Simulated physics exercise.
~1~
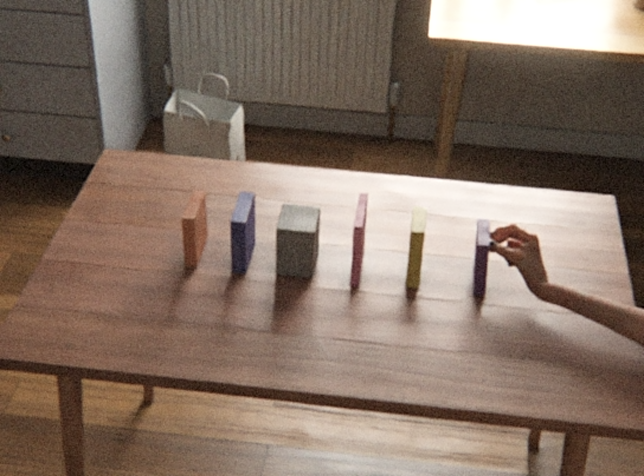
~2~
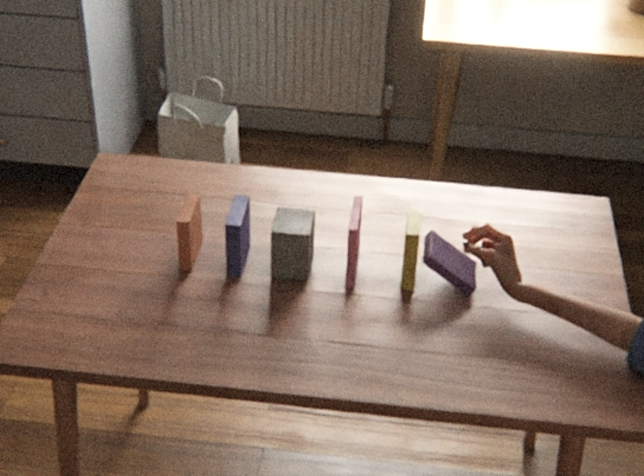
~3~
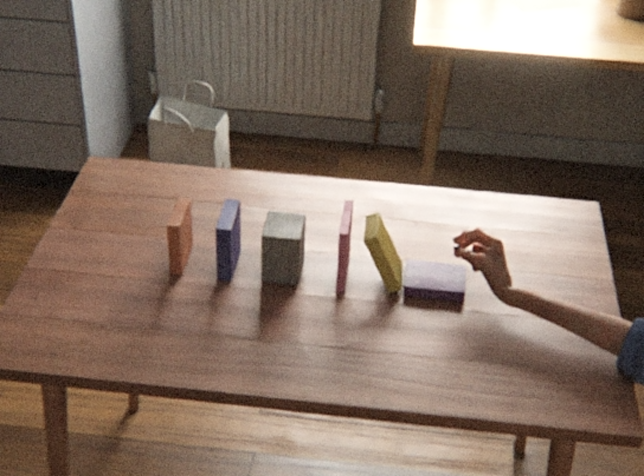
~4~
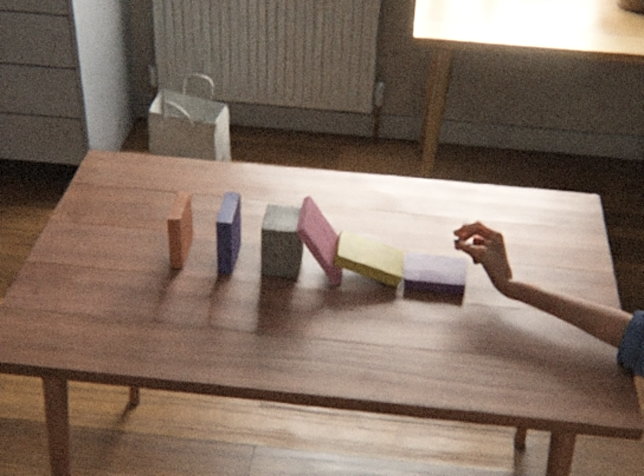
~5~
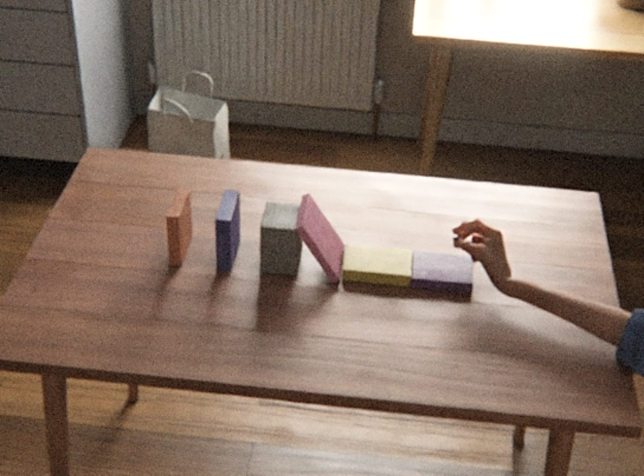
A hand tips the purple board, toppling the yellow, and the pink leans on the grey block.
